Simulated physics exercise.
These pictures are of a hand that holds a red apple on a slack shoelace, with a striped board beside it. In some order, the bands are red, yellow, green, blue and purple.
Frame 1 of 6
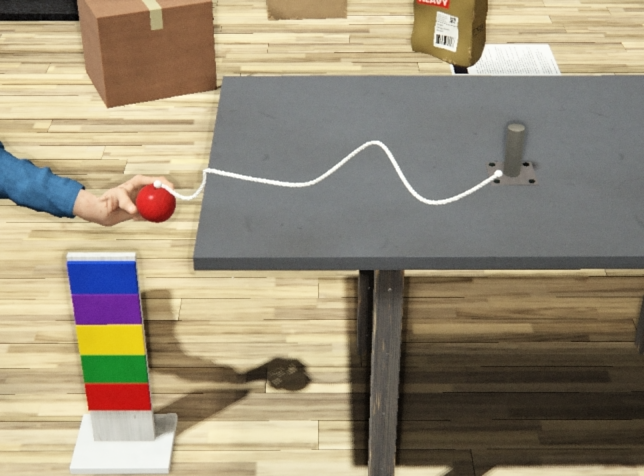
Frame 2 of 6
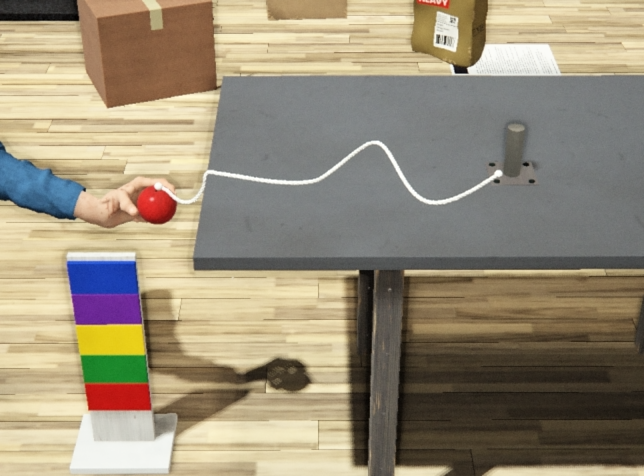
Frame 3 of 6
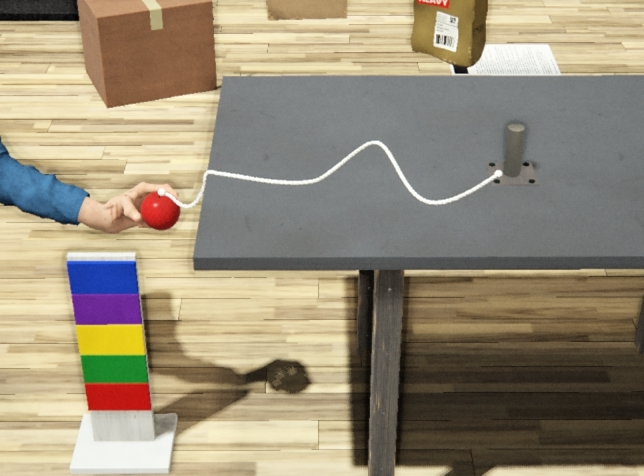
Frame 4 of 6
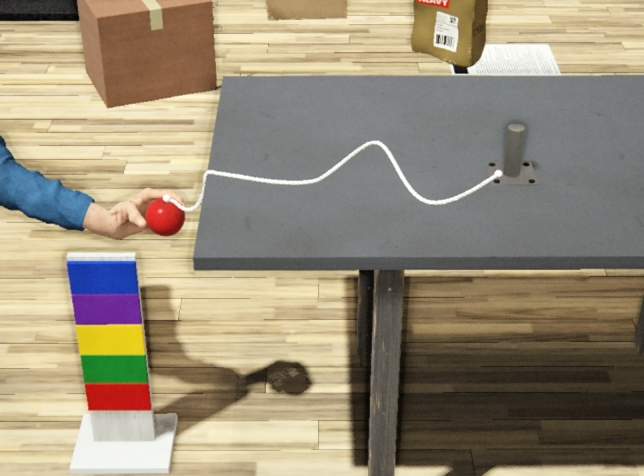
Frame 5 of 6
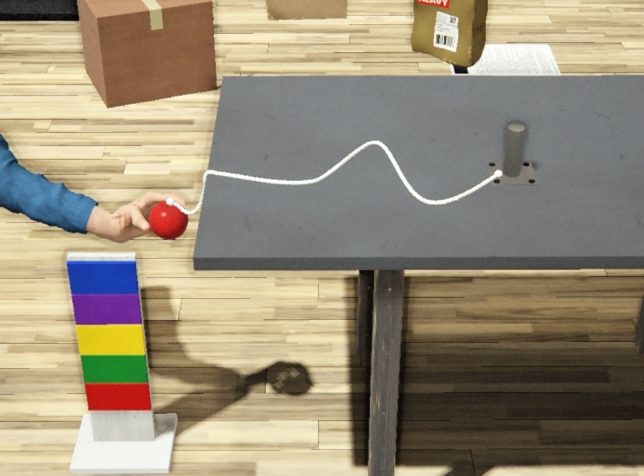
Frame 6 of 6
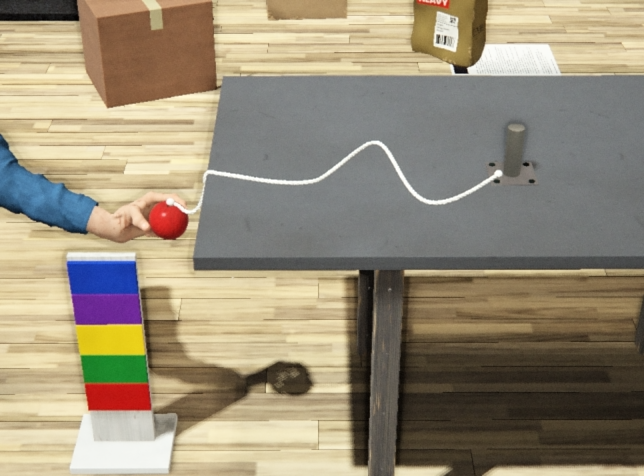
A hand held a red apple tied to a slack white shoelace beside a gray table, above a striped board, then moved it slightly down and to the right before keeping it still.
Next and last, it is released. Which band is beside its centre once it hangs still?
The green band.
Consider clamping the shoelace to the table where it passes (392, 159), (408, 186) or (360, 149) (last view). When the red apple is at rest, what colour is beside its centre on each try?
Results, in sequence: Purple / yellow / blue.
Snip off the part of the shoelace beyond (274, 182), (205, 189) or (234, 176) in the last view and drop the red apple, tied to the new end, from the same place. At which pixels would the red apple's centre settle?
One spot per try: (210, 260), (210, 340), and (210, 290).
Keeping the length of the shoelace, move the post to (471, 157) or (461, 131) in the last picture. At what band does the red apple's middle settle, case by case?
The first case gives red, the second gives red.
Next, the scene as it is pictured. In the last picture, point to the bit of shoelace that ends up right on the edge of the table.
The spot located at (340, 165) in the last picture.
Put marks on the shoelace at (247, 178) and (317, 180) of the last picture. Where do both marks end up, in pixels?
Final spots: (212, 271), then (208, 213).
A little later, apple near (208, 344); level with yellow.
Next, apple near (230, 383); level with green.
When it is over, apple near (221, 380); level with green. The shoelace holds its middle at green.
